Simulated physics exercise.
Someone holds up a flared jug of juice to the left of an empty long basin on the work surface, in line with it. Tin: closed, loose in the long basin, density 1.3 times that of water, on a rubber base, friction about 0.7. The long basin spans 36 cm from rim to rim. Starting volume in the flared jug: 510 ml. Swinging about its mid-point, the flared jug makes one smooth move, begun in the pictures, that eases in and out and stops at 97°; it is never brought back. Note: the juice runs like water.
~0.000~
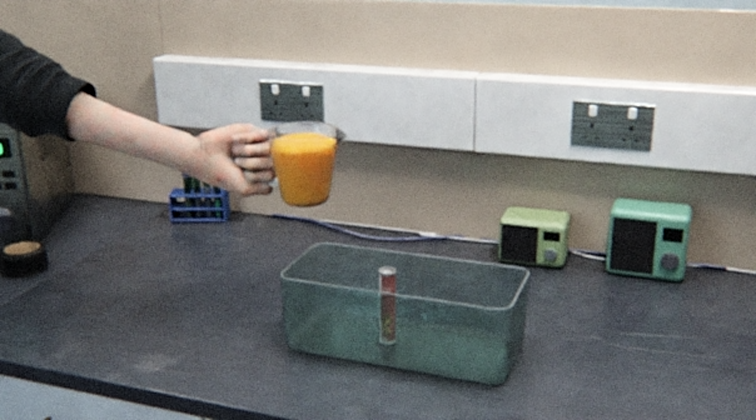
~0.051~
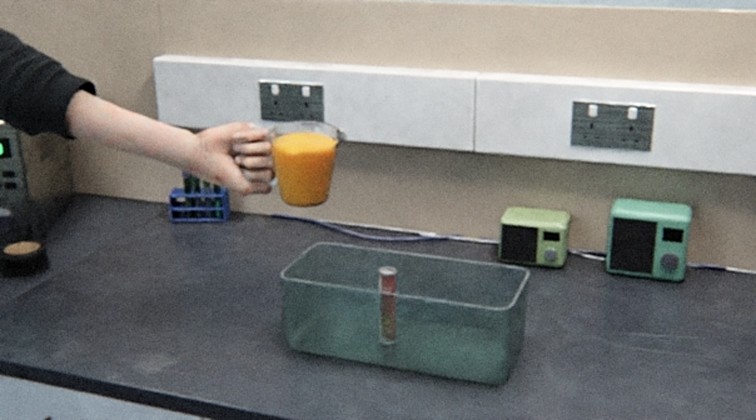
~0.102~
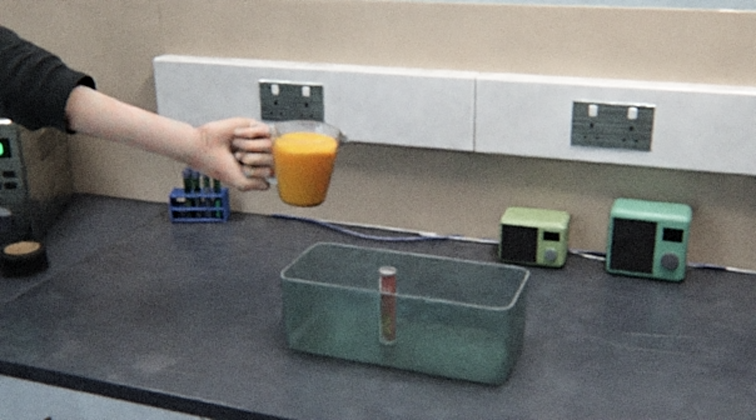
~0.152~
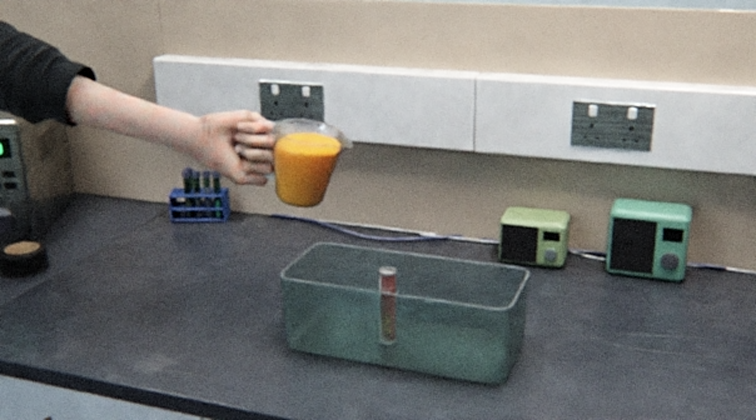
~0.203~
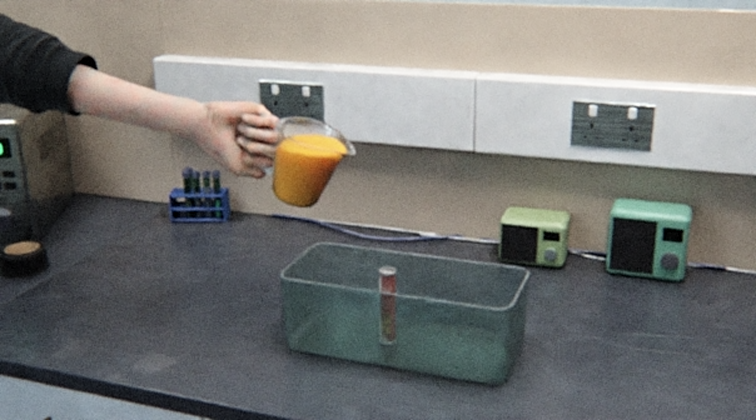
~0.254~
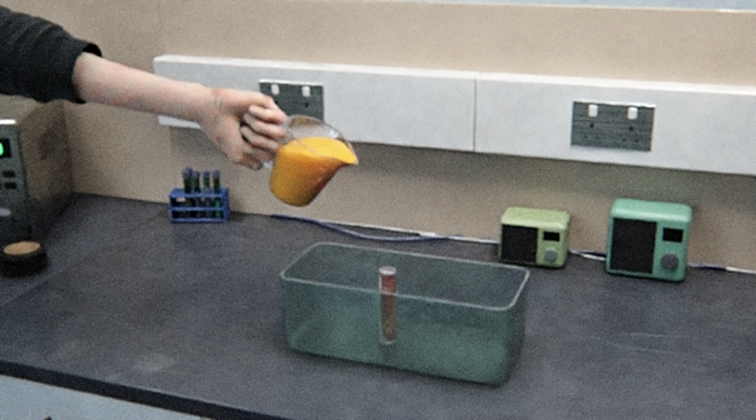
At first, a hand from the left holds a clear flared jug of orange juice nearly upright above a dark worktop, where a long greenish basin stands with a small reddish tube inside. The hand then tilts the jug smoothly to the right, and the juice slides up to its lip.
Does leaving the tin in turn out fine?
No.
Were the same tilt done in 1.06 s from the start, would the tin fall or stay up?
Outcome - the tin ends up overturned.
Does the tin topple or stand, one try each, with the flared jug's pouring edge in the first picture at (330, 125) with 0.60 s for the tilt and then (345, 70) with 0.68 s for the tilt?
In the first try it comes down; in the second it remains standing.
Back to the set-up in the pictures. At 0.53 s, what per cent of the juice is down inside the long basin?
I reckon close to 16 percent of it.
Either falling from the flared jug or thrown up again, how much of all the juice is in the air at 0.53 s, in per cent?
Close to 30 in a hundred.
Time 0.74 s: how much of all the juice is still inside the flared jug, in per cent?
12 per cent or thereabouts.
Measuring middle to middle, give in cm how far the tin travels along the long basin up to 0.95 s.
Near 8 cm of travel.
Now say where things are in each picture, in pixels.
In the first frame, it leans 0°; its right rim is at (346, 136); the juice meets the walls at (276, 138) and (336, 143); the long basin's rim runs from (298, 260) to (520, 290); the tin's top is at (387, 274).
In the second frame, it leans 1°; its right rim is at (347, 137); the juice meets the walls at (277, 138) and (336, 144).
In the third frame, it leans 5°; its right rim is at (349, 140); the juice meets the walls at (278, 137) and (338, 146).
In the fourth frame, it leans 11°; its right rim is at (352, 146); the juice meets the walls at (281, 137) and (341, 147).
In the fifth frame, it leans 20°; its right rim is at (355, 154); the juice meets the walls at (283, 139) and (344, 149).
In the sixth frame, it leans 30°; its right rim is at (357, 164); the juice meets the walls at (284, 146) and (355, 158); 1 per cent is over the edge.
After 0.53 s the tilt is 86° and 53 per cent is still to pour; the tin stands where it began.
After 0.74 s the tilt is 97° and 12 per cent is still to pour; the tin leans 6°.
After 0.95 s the tilt is 97° and 1 per cent is still to pour; the tin lies on its side.
After 1.18 s the tilt is 97° and 0 per cent is still to pour; the tin lies on its side.
In the end the tin lies on its side.
